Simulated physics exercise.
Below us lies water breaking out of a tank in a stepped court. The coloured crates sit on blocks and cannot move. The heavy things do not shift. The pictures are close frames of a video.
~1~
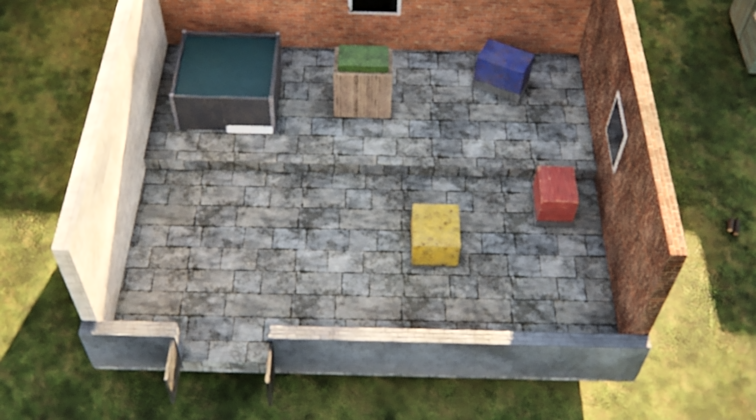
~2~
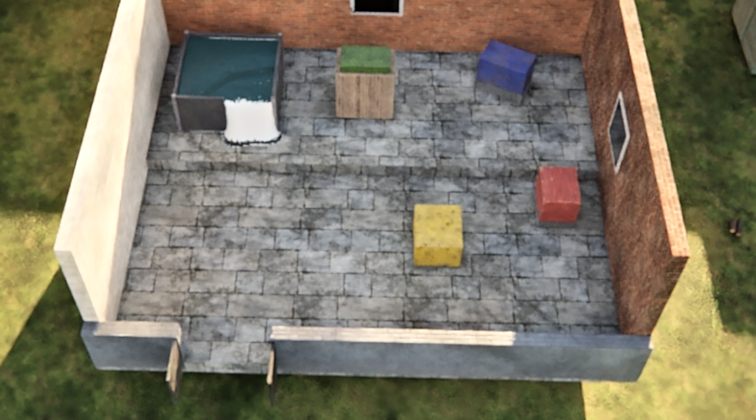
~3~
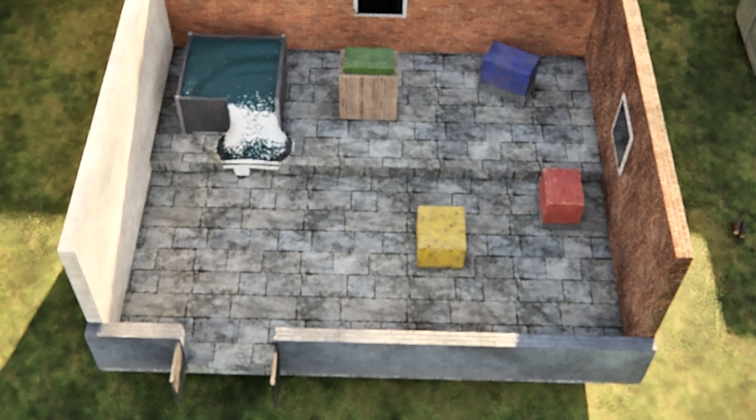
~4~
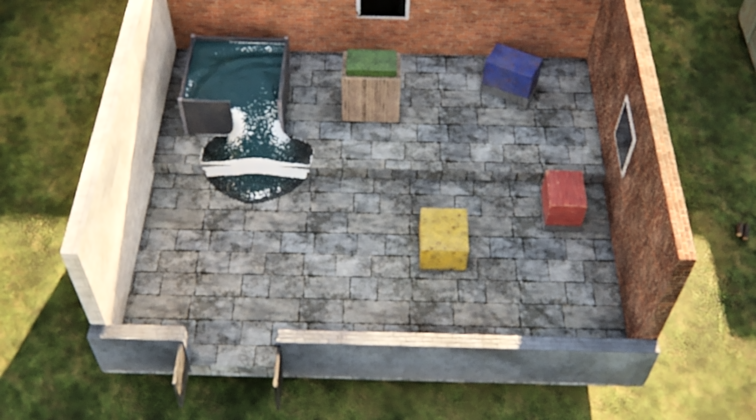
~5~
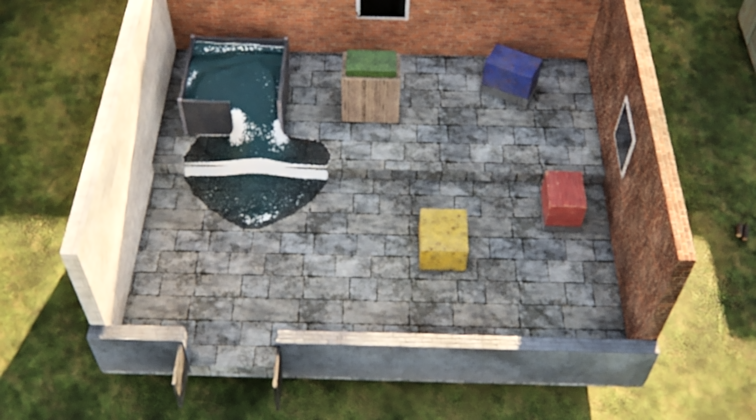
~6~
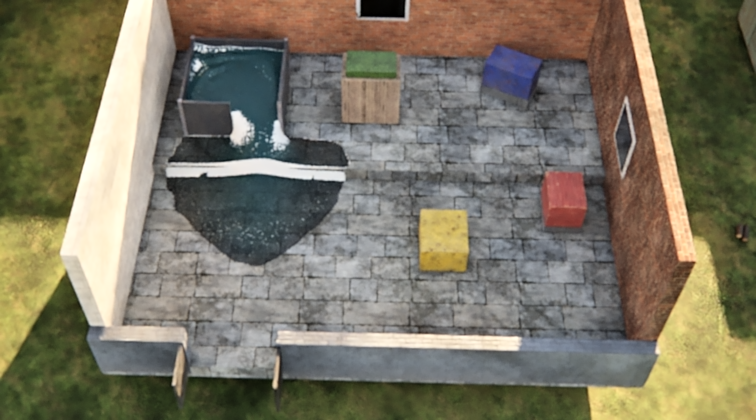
Water breaks out of a dark, grey-sided tank at the upper left of a roofless, grey-paved court, seen from high above, with brick walls behind and right, a pale wall left and grass outside. A green-topped wooden crate and a blue block stand at the back, yellow and red blocks nearer. White foam bursts through the tank's front, then a dark sheet spreads across a step and toward the low front wall, while the view shifts slightly.
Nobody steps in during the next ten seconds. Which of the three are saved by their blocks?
The red crate escapes dry; the blue crate escapes dry; the yellow crate is wetted.
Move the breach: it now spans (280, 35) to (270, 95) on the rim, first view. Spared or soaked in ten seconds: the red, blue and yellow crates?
One by one: Red crate ends up wet; blue crate is wetted; yellow crate is topped.
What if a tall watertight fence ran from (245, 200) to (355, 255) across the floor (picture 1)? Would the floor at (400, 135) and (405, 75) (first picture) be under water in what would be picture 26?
In that order: No water, not flooded.
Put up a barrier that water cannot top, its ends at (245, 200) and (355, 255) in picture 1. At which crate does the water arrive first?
First comes the crate marked yellow.
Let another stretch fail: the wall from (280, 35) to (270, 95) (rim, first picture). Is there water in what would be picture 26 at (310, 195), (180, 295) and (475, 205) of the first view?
In that order: Wet, dry, under water.
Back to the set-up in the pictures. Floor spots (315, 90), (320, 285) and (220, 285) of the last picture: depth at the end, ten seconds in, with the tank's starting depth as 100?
About 0, 6 and 6 per cent.
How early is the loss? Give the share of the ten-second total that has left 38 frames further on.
Some 70 per cent.
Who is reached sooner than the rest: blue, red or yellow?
That is the crate marked yellow.
A moment on, water covers 30 % of the floor; the red crate not reached, the blue crate not reached, the yellow crate not reached.
Next, water covers 40 % of the floor; the red crate not reached, the blue crate not reached, the yellow crate water round its plinth.
Then, water covers 45 % of the floor; the red crate water round its plinth, the blue crate not reached, the yellow crate water round its plinth.
Later, water covers 55 % of the floor; the red crate water round its plinth, the blue crate not reached, the yellow crate water round its plinth.
In the end, water covers 60 % of the floor; the red crate stayed above the water, the blue crate stayed above the water, the yellow crate was topped.
